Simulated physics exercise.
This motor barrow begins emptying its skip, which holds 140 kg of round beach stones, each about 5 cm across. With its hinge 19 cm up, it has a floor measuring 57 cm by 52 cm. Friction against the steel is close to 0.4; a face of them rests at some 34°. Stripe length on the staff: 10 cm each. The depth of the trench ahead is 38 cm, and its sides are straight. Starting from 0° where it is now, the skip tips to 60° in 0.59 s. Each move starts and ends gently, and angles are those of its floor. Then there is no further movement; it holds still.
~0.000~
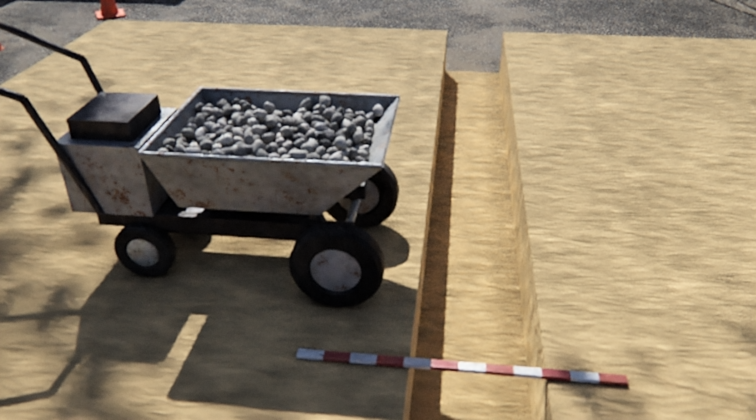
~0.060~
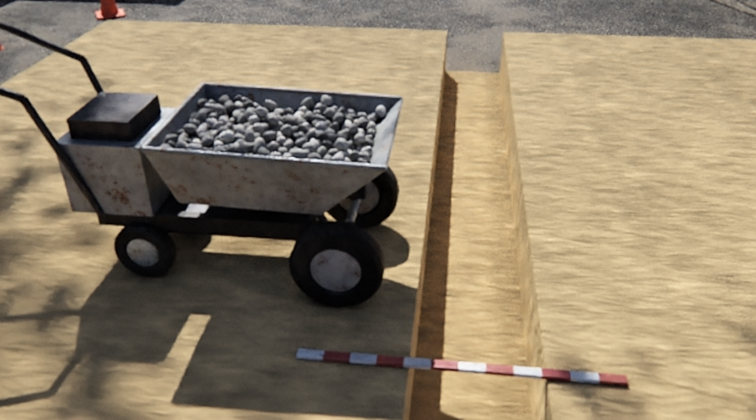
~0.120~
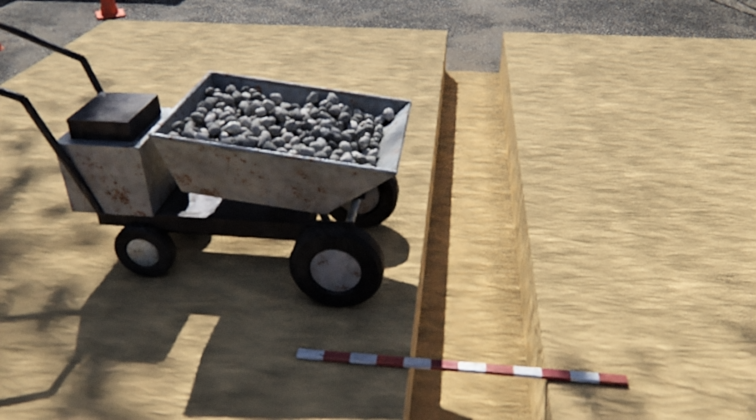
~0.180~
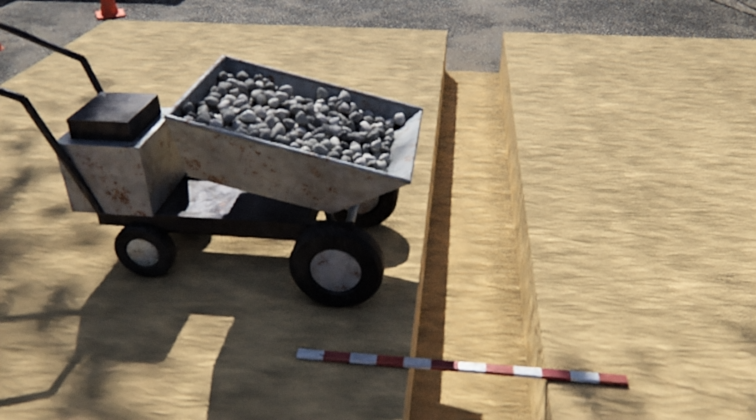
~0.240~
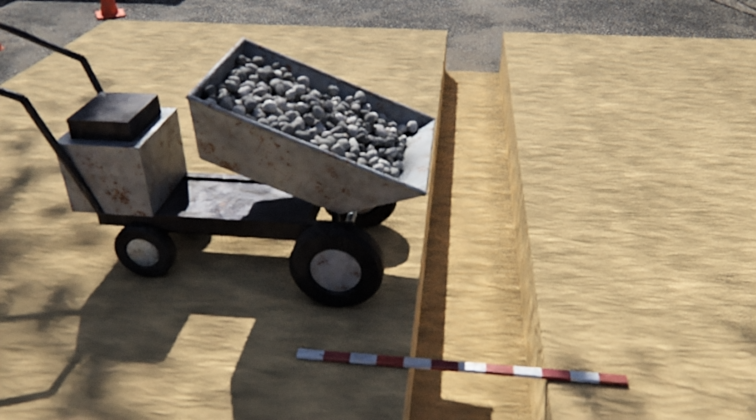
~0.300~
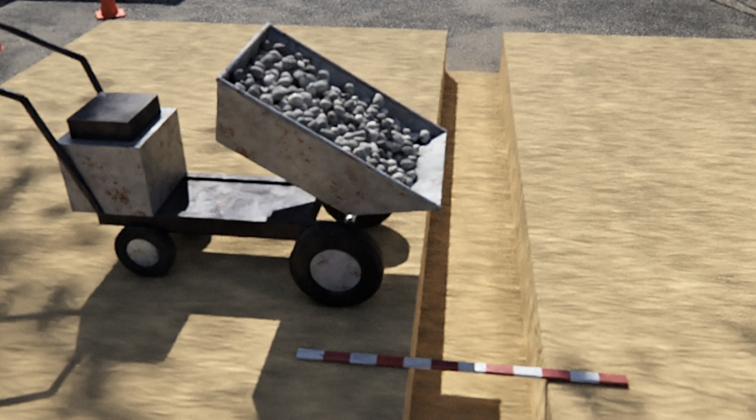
A rusty metal skip full of rounded grey stones, mounted on a small wheeled barrow, tilted slowly and then more steeply toward the trench on its right, while the barrow itself stayed still.
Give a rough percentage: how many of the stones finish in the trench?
57 %.
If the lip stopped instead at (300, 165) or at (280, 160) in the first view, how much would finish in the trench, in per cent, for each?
About 100 and 90 per cent.
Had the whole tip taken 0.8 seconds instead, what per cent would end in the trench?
My guess is near 70 percent.
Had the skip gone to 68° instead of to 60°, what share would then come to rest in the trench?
Expect roughly 60 per cent.
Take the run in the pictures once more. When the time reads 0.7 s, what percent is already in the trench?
Around 20 per cent of it.
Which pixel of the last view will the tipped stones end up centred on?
Roughly at pixel (522, 321).
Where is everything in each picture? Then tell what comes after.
In the first picture, the skip is at 0°, its lip at (382, 167); the top of the load is at (291, 116).
The second picture shows lip at (386, 168), floor tilted 2°, highest stones at (267, 117); the stones move at 0.4 m/s on average.
The third picture shows lip at (396, 173), floor tilted 6°, highest stones at (230, 102); the stones move at 0.8 m/s on average.
In the fourth picture, the skip is at 13°, its lip at (411, 182); the top of the load is at (235, 87); the stones move at 1.1 m/s on average.
In the fifth picture, the skip is at 22°, its lip at (426, 194); the top of the load is at (246, 71); the stones move at 1.3 m/s on average.
In the sixth picture, the skip is at 31°, its lip at (440, 209); the top of the load is at (268, 55); the stones move at 1.4 m/s on average.
After 0.4 s the floor is at 50°; 100 % in the skip; the foremost stones are at (443, 196).
After 0.7 s the floor is at 60°; 82 % in the skip, 18 % in the trench; the foremost stones are at (532, 270).
After 1.0 s the floor is at 60°; 23 % in the skip, 35 % in the trench, 41 % past the trench; the foremost stones are at (713, 302).
After 3.0 s the floor is at 60°; 0 % in the skip, 57 % in the trench, 43 % past the trench; the foremost stones are past the picture's edge.
